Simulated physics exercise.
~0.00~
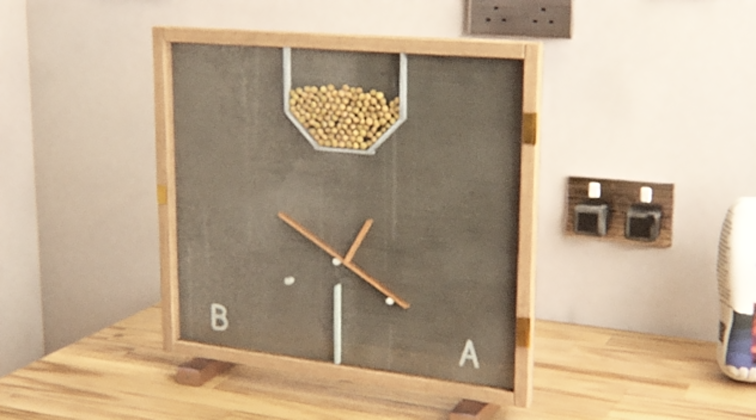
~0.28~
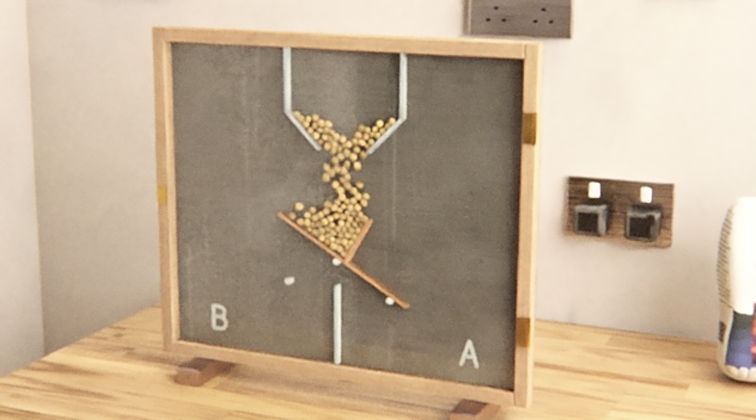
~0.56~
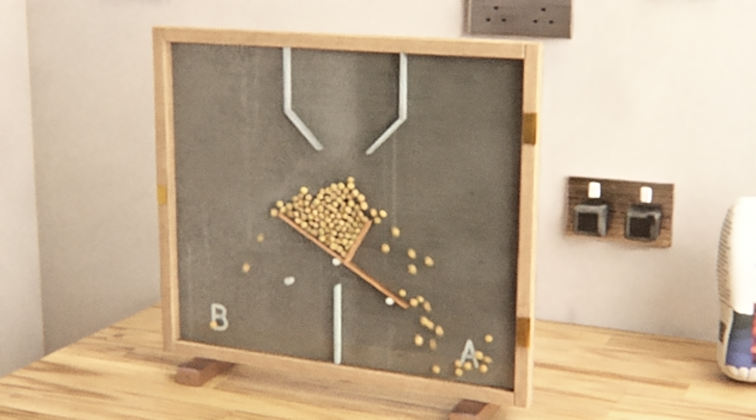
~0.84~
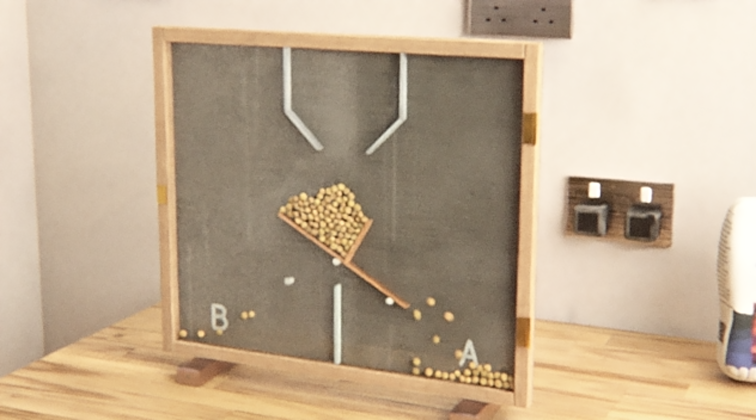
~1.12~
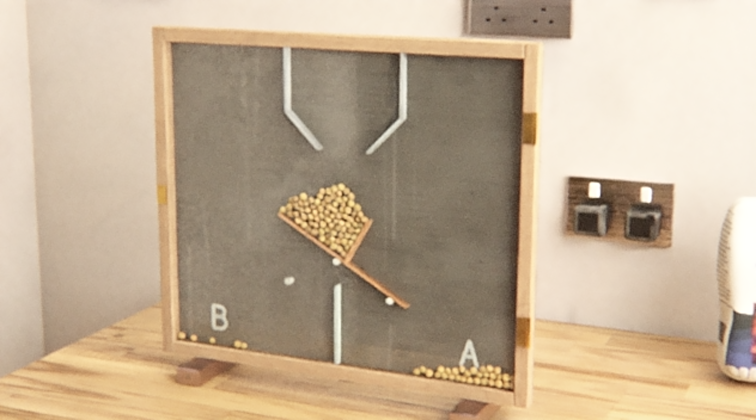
At the start, dried chickpeas fill a hopper at the top of a wooden-framed board, above an orange tray tilted down to the right and two bins marked B and A. The hopper opens at the bottom and the chickpeas pour onto the tray, heaping against its upright middle piece. Once the hopper is empty, some spill over and roll down the right arm into bin A, while a few drop off the left side into bin B. The tray keeps its tilt throughout. In the end, most chickpeas rest piled on the tray, with some in A and only a few in B.
